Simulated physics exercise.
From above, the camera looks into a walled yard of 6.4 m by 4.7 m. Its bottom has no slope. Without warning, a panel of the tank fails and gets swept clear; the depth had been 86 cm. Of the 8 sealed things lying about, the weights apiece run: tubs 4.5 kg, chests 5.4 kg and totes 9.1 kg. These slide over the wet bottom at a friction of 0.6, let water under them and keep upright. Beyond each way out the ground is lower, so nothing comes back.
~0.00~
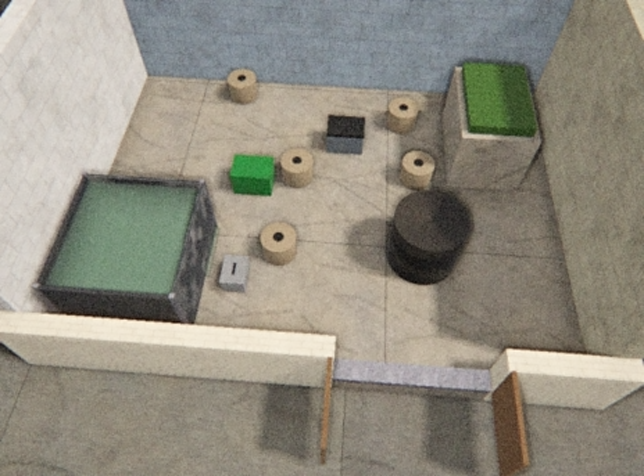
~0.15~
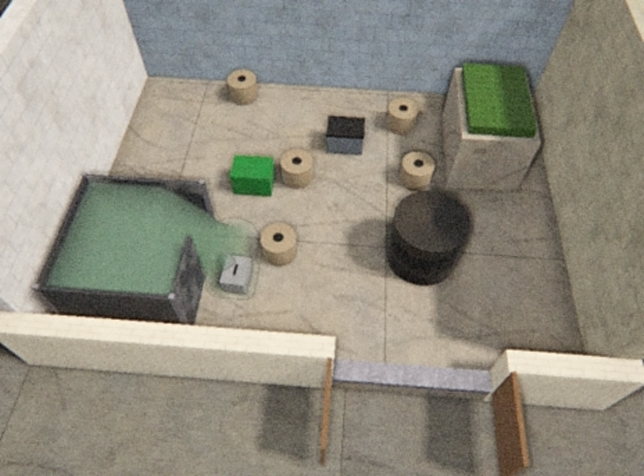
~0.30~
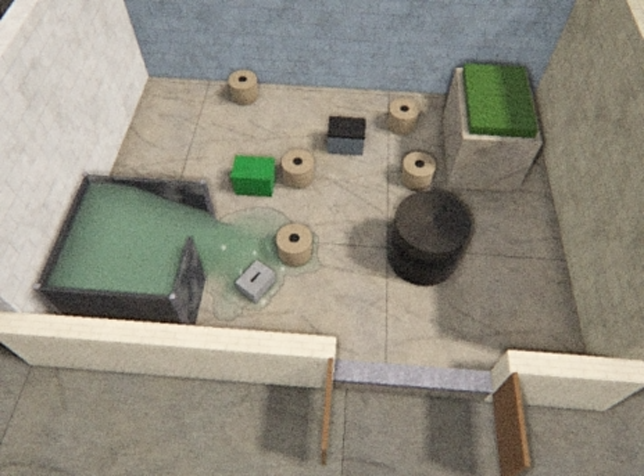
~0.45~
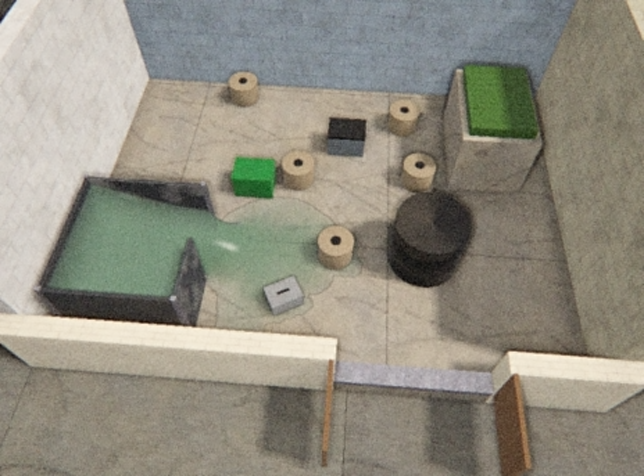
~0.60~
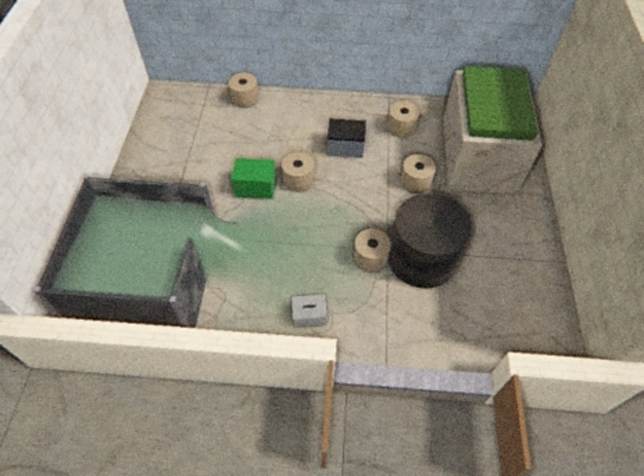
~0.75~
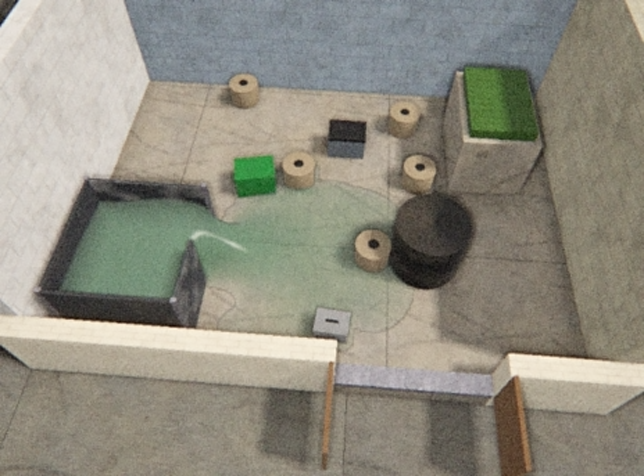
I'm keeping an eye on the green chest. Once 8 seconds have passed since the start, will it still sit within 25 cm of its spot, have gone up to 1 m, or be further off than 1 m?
It will have gone up to 1 m.
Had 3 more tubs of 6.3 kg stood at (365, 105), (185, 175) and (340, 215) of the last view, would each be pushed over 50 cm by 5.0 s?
Taking them in order: Far enough, not far enough and far enough.
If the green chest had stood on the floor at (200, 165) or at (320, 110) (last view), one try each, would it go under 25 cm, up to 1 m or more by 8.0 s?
One after the other: It slips a moderate way, and then it is taken far off.
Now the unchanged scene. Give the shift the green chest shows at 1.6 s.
Roughly 50 cm by then.
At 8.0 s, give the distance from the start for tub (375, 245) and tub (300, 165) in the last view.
The first is washed out, the second sits 200 cm from its start.
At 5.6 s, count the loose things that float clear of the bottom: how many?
At that time, 4.
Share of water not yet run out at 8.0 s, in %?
Remaining: Approx. 80 per cent.
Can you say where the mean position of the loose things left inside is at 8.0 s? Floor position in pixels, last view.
Averaged position, last view: Near pixel (188, 165).
After 1.6 s the green chest is near (252, 142), 0.5 m from its start, aground; 0 of 8 are out; 2 afloat.
After 3.6 s the green chest is near (252, 142), 0.5 m from its start, aground; 2 of 8 are out; 4 afloat.
After 5.6 s the green chest is near (239, 147), 0.5 m from its start, aground; 2 of 8 are out; 4 afloat.
After 8.0 s the green chest is near (205, 162), 0.7 m from its start, aground; 2 of 8 are out; 4 afloat.
